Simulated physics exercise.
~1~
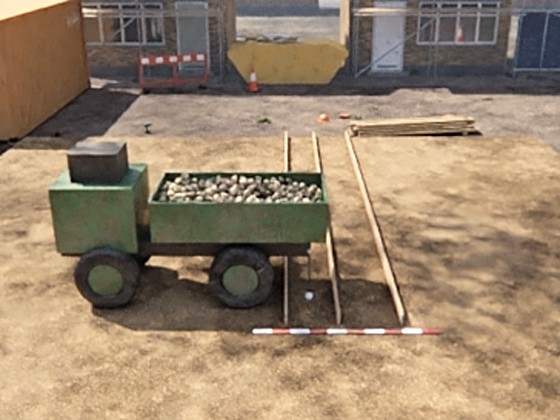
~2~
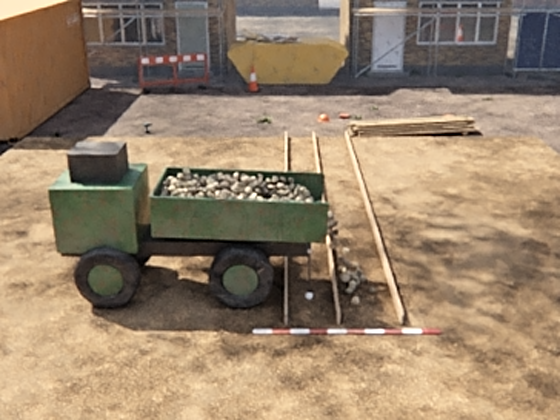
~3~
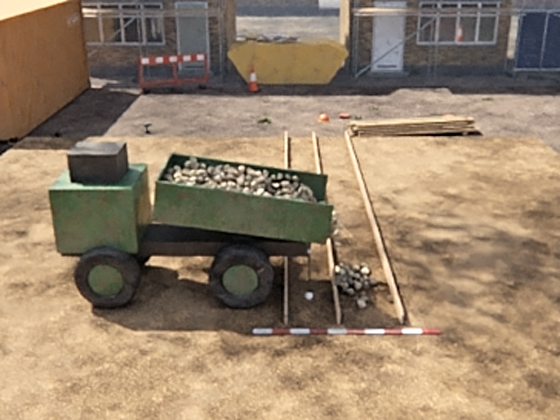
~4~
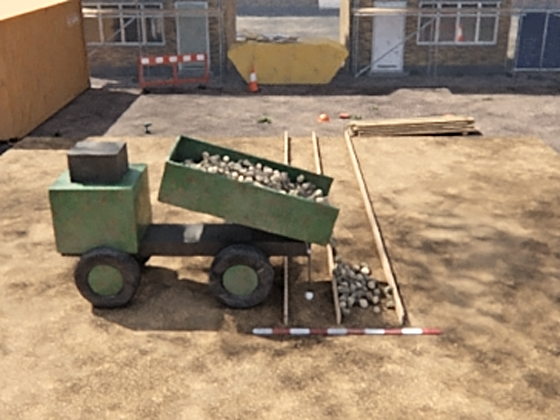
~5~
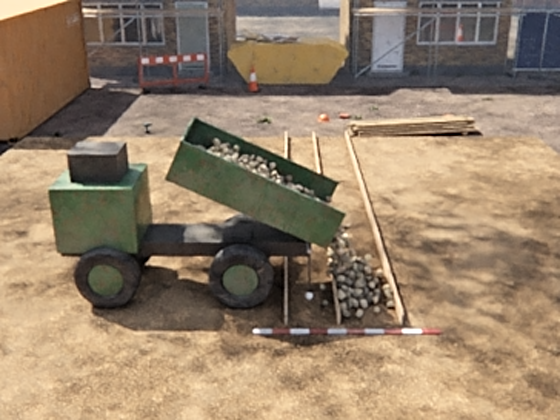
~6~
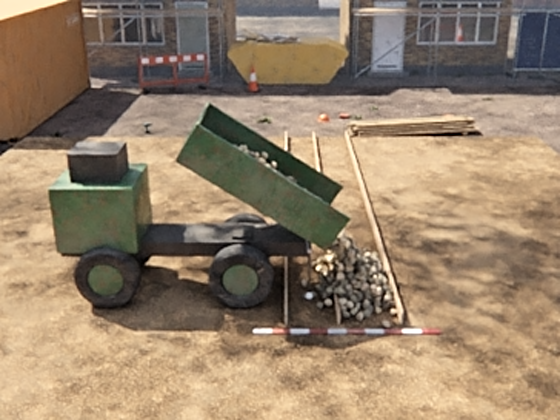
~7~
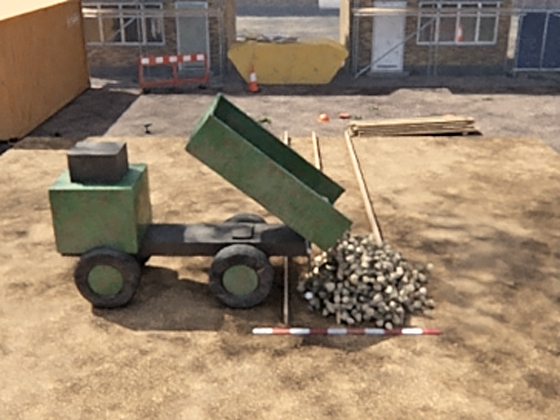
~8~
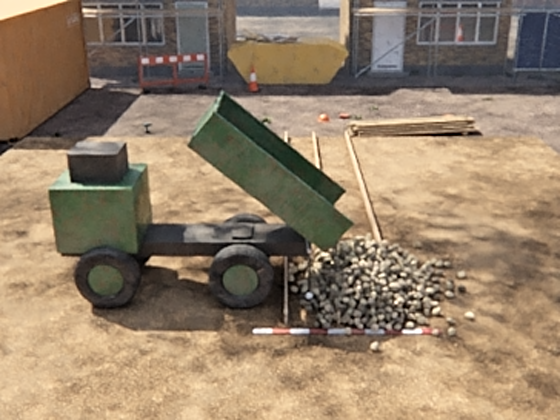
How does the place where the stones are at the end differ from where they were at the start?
At the start the stones were loaded in the green bed of the truck. By the end they lay in a spread-out heap on the ground to the right of the truck, over the near ends of the boards.
